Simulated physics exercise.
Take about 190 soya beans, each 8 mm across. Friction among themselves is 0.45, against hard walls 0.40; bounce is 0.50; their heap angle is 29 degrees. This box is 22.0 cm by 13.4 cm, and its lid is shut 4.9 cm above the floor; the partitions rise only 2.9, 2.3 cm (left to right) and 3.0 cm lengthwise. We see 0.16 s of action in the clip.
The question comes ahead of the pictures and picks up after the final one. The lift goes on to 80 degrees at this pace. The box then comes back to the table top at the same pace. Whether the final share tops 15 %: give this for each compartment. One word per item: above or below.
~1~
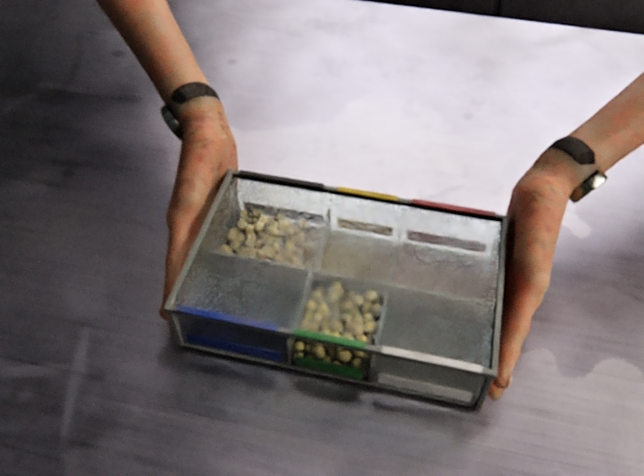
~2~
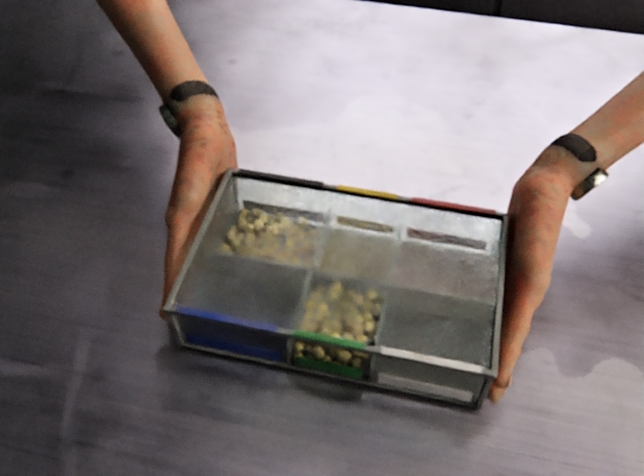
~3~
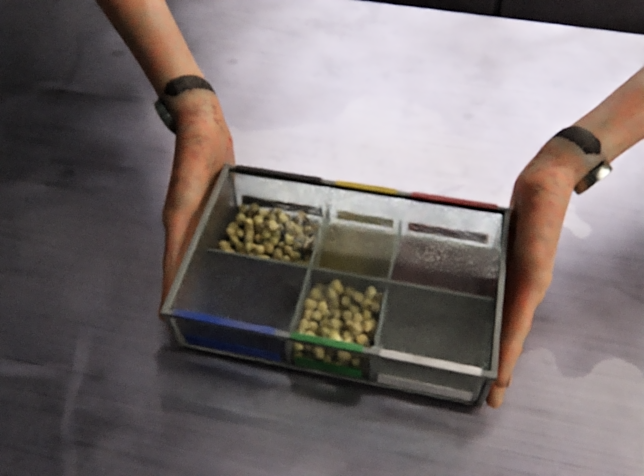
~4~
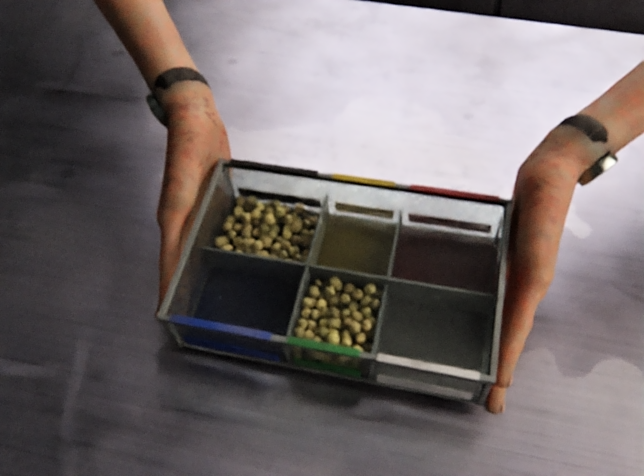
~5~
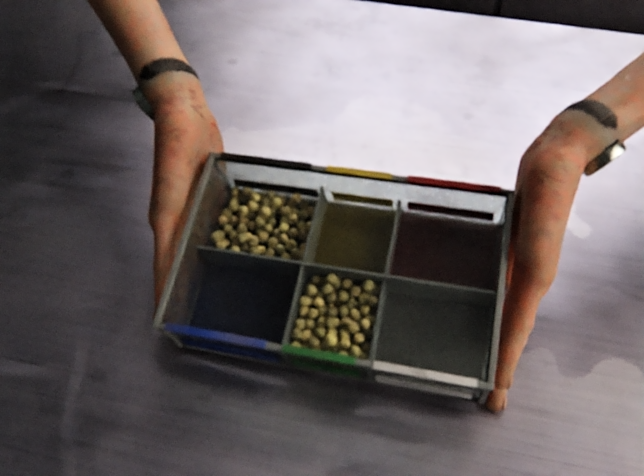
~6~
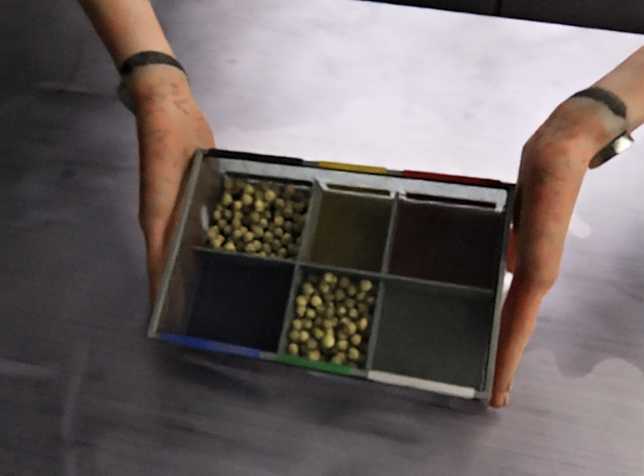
In order - red: Below; blue: Above; green: Above; yellow: Below; white: Below; black: Above.
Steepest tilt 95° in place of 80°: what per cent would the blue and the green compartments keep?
Shares after the change: Blue 45, green 45, per cent.
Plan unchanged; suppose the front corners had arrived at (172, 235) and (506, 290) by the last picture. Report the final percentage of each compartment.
So it works out as red at 0 percent, blue at 0 percent, green at 25 percent, yellow at 20 percent, white at 0 percent and black at 50 percent.
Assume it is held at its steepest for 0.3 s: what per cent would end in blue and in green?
In that case blue 25; green 50.
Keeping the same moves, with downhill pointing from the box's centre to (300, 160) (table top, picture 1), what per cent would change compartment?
That comes to around 35 per cent.
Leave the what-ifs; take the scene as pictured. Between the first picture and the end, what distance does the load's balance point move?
Roughly 3.0 cm.
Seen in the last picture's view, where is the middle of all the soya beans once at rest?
Approximately (304, 335) in the last view.
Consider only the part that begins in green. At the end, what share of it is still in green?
Around 90 percent stays put.
Then, 0.33 s after the last picture, tilt 78 degrees; blue 5 %, green 55 %, black 40 %.
Then, 0.56 s after the last picture, tilt 29 degrees; blue 25 %, green 50 %, black 20 %.
Then, 0.89 s after the last picture, tilt 0 degrees; blue 25 %, green 50 %, black 20 %.
In the end, red 0 %, blue 25 %, green 50 %, yellow 0 %, white 0 %, black 20 %.
